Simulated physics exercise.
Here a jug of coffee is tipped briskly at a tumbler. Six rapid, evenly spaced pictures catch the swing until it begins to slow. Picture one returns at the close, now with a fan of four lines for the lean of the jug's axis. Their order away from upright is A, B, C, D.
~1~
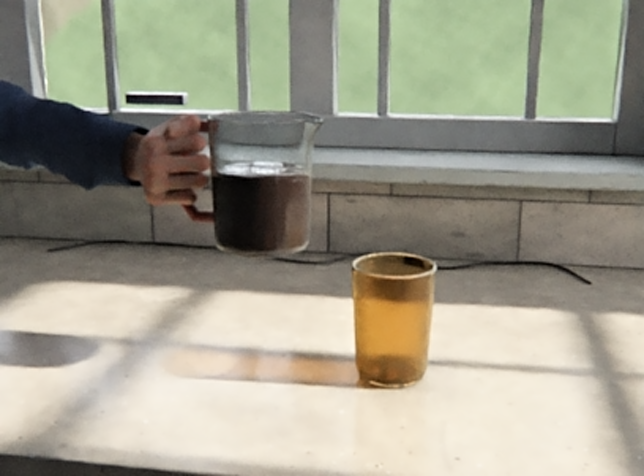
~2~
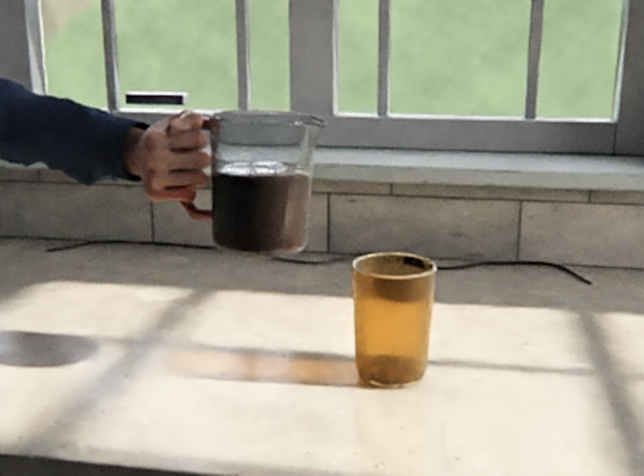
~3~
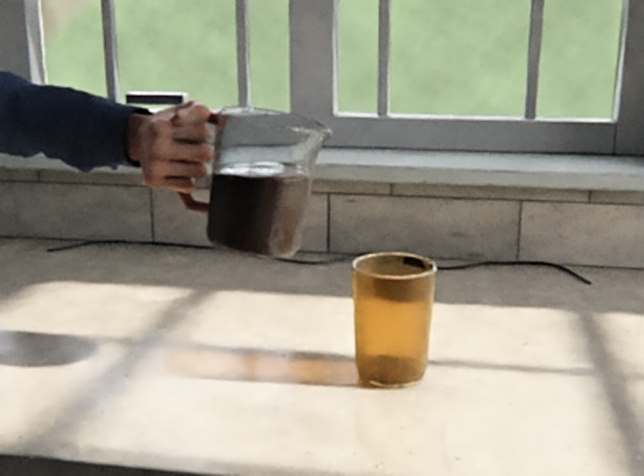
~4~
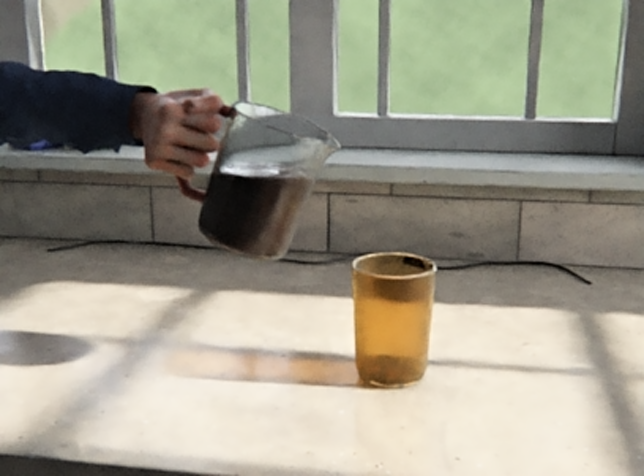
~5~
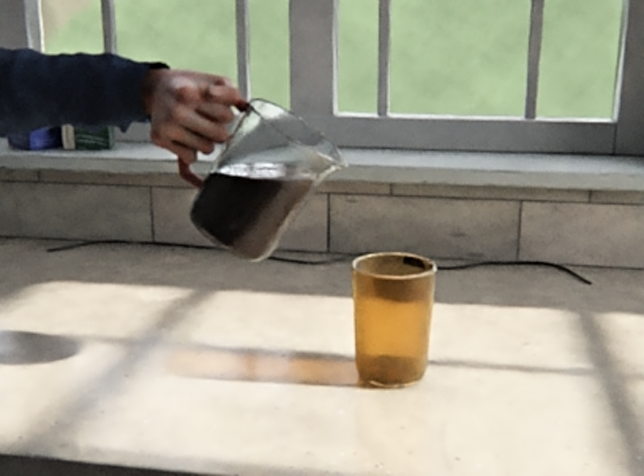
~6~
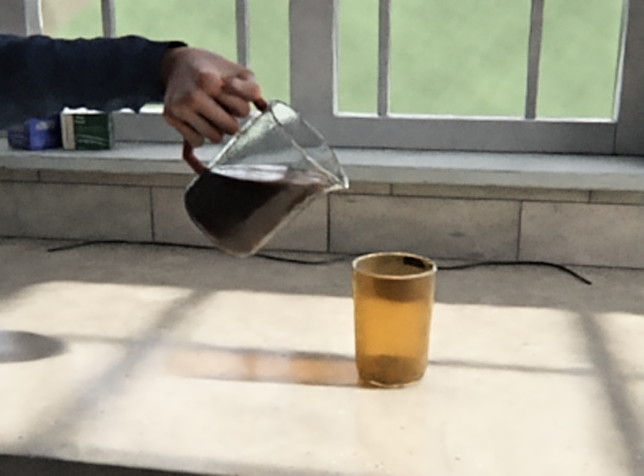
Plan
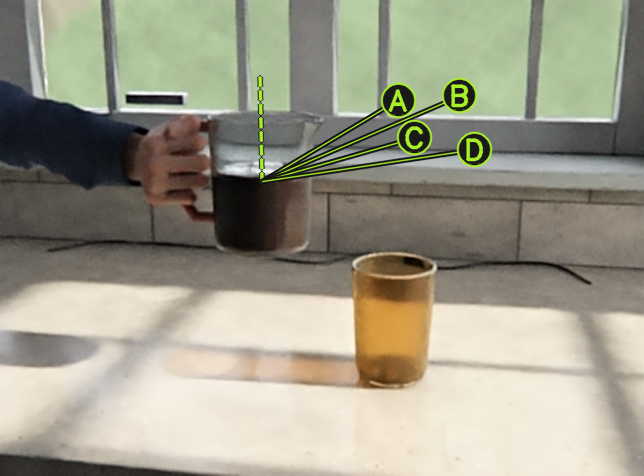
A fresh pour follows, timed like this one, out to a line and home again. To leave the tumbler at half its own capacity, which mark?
Choose C.
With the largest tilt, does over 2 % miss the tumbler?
No, it does not.
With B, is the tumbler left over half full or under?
Under.
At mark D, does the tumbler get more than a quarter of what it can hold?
Yes, clearly.
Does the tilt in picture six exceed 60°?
No.
In lime, A at (383, 109); B at (444, 102); C at (398, 142); D at (457, 152).
With A, the tumbler ends with about 16 % of what it can hold.
With B, the tumbler ends with about 33 % of what it can hold.
With C, the tumbler ends with about 51 % of what it can hold.
With D, the tumbler ends with about 69 % of what it can hold.
